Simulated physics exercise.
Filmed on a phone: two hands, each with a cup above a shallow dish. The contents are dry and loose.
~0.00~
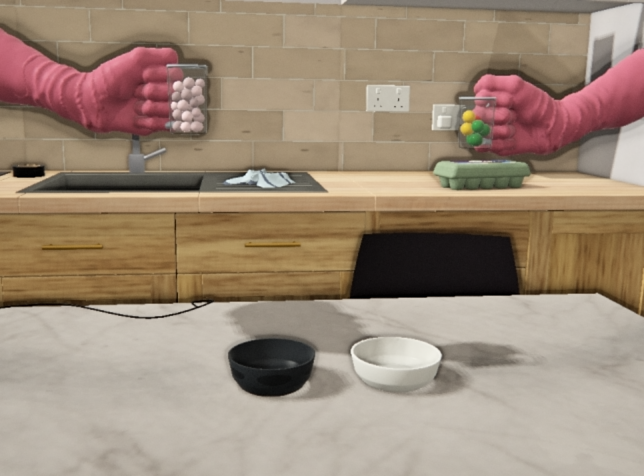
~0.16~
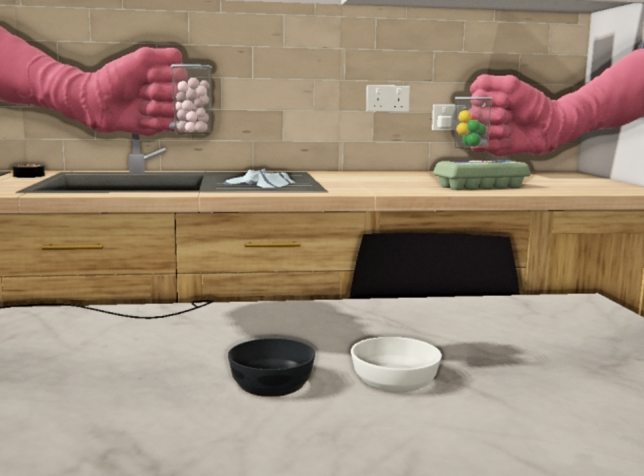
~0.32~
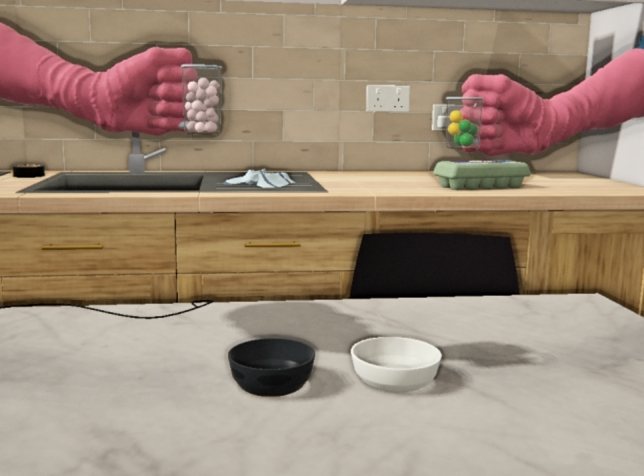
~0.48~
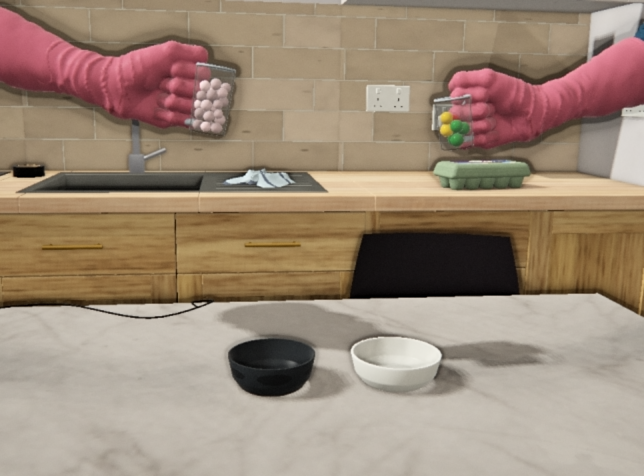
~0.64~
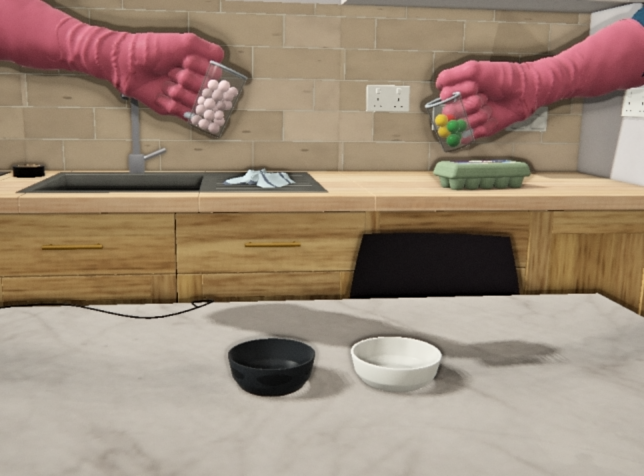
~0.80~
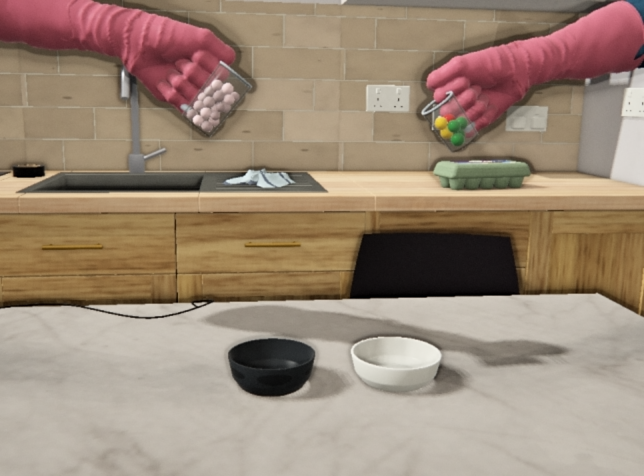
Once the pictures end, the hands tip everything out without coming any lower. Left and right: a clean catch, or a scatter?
Left dish lets several get away, right dish lets several get away.
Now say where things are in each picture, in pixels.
The first picture shows left dish (275, 373), empty; left cup (188, 100), holding sugar pearls, high above its dish; right dish (407, 372), empty; right cup (476, 123), holding glass marbles, high above its dish.
The second picture shows left cup (192, 100), upright; right cup (472, 123), upright.
The third picture shows left cup (202, 100), upright; right cup (464, 123), upright.
The fourth picture shows left cup (212, 100), tipped 9°; right cup (455, 123), tipped 9°.
The fifth picture shows left cup (216, 100), tipped 24°; right cup (451, 123), tipped 24°.
The sixth picture shows left dish (275, 373); left cup (216, 100), tipped 38°; right dish (407, 372); right cup (451, 123), tipped 38°.
By 1.03 s, left, every one still in the cup; right, every one still in the cup.
By 1.33 s, left, every one still in the cup; right, every one still in the cup.
By 1.64 s, left, roughly two thirds still in the cup, roughly a third in the air; right, roughly half still in the cup, roughly half in the air.
When it is over (2.8 s), left, roughly a third in the dish, roughly two thirds outside the dish; right, roughly half in the dish, roughly half outside the dish.
